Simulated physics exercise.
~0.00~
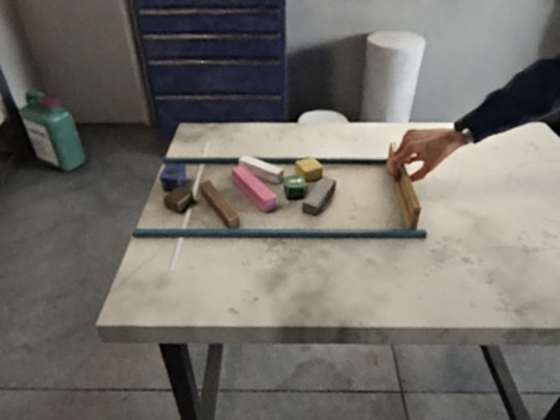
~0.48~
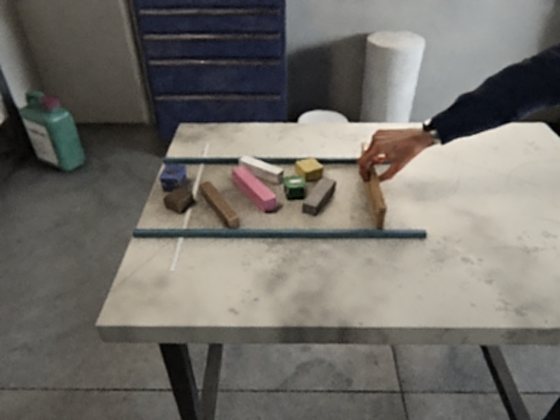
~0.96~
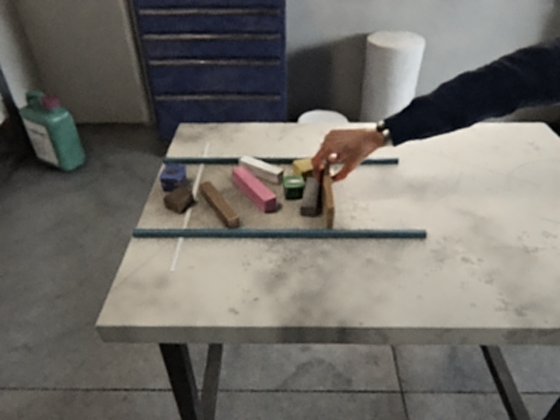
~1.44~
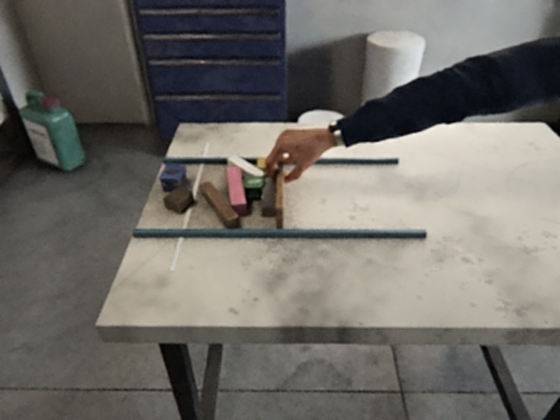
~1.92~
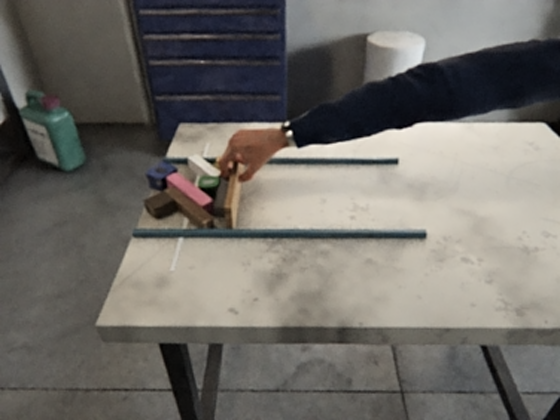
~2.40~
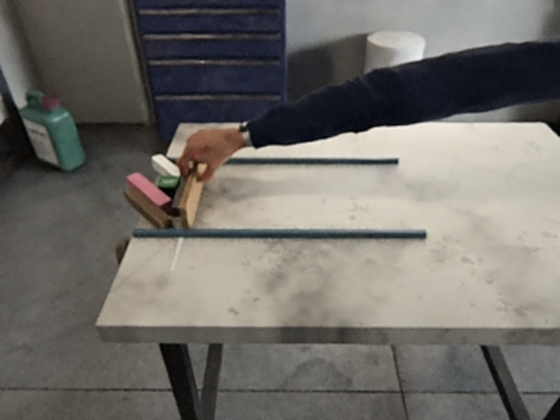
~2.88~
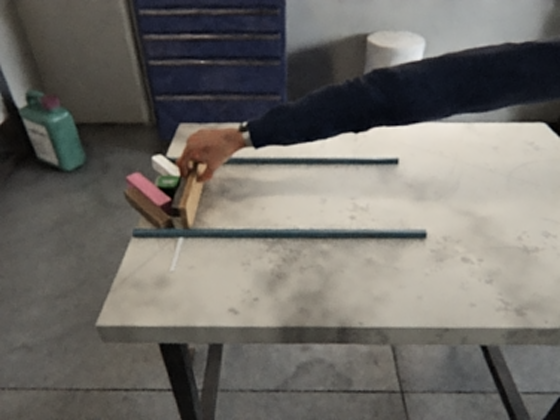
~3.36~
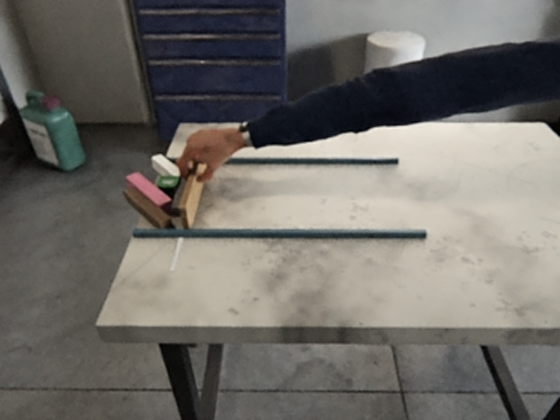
A hand sweeps colored blocks left with a board until some drop off the table's end.
